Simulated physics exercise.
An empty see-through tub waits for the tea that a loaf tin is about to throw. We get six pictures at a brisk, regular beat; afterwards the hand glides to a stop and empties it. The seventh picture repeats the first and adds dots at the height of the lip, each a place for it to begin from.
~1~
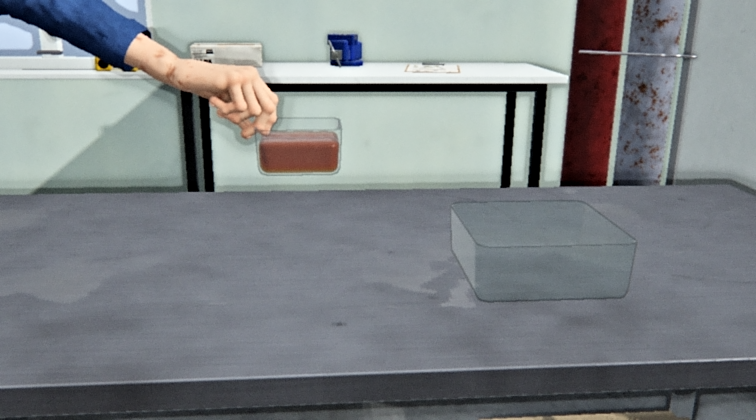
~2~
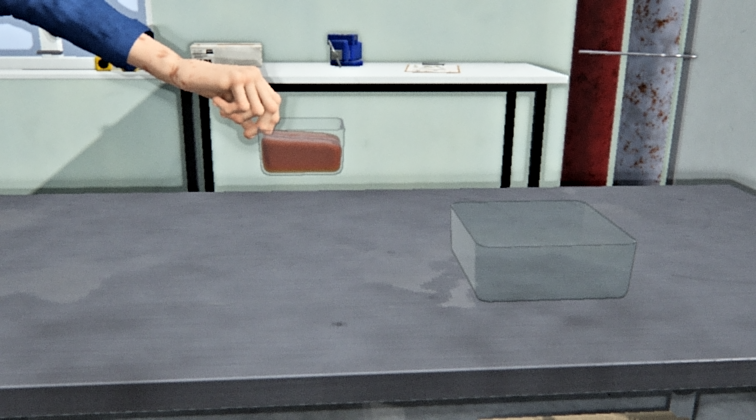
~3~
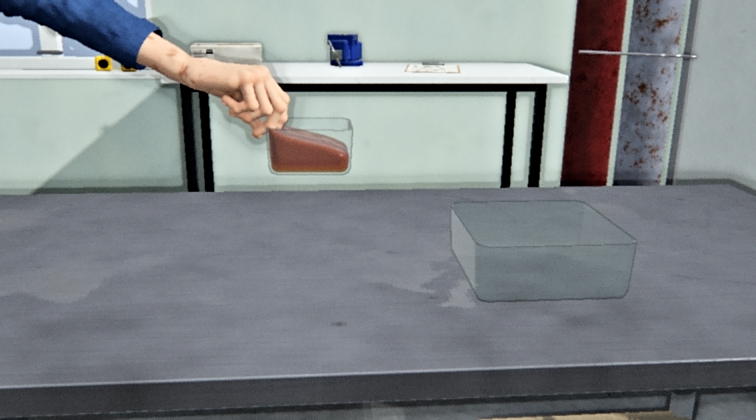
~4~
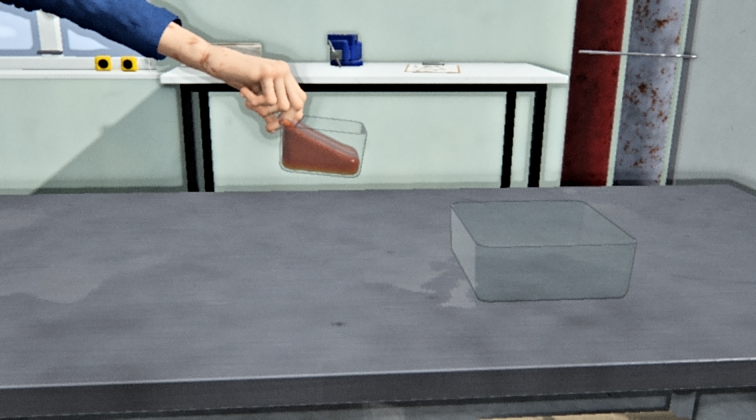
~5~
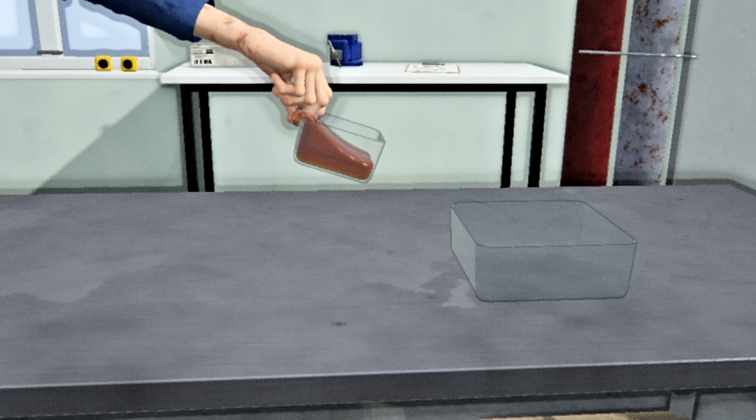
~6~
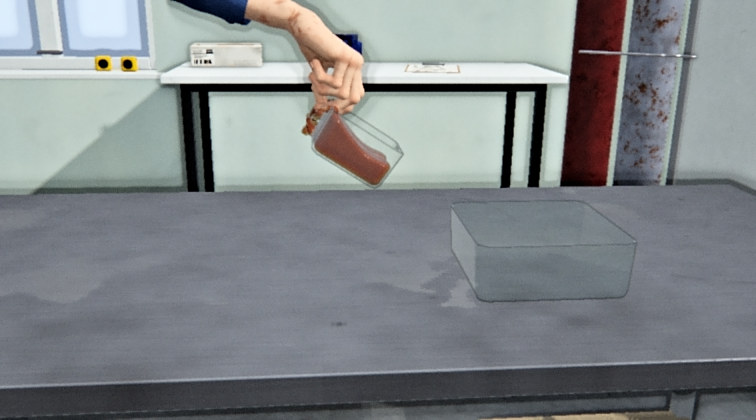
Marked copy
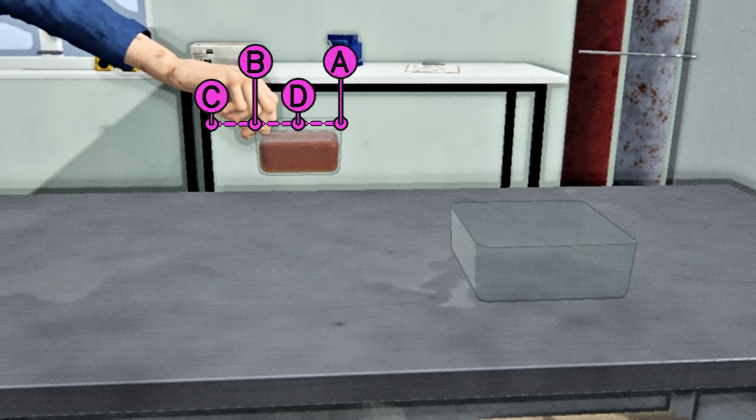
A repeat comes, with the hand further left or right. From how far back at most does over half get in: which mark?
Choose D.
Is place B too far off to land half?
Yes.
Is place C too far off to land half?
Yes, that goes wrong.
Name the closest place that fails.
Place B.
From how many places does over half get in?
Two of the four.
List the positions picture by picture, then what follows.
Upright, lip at (339, 123); tub from (474, 300) to (626, 296); nothing has left yet.
Upright, lip at (341, 123); nothing has left yet.
Upright, lip at (349, 123); nothing has left yet.
Tipped about 6°, lip at (363, 127); tea is over the rim, down to (292, 120).
Tipped about 18°, lip at (381, 136); tea is over the rim, down to (293, 120).
Tipped about 33°, lip at (399, 147); tea is over the rim, down to (306, 132).
On the marked copy, A at (340, 123); B at (255, 123); C at (211, 124); D at (298, 123).
With A, about 67 % lands in the tub, 11 % falls short and 22 % goes beside or beyond.
With B, about 10 % lands in the tub, 84 % falls short and 6 % goes beside or beyond.
With C, about 0 % lands in the tub, 96 % falls short and 4 % goes beside or beyond.
With D, about 62 % lands in the tub, 21 % falls short and 17 % goes beside or beyond.
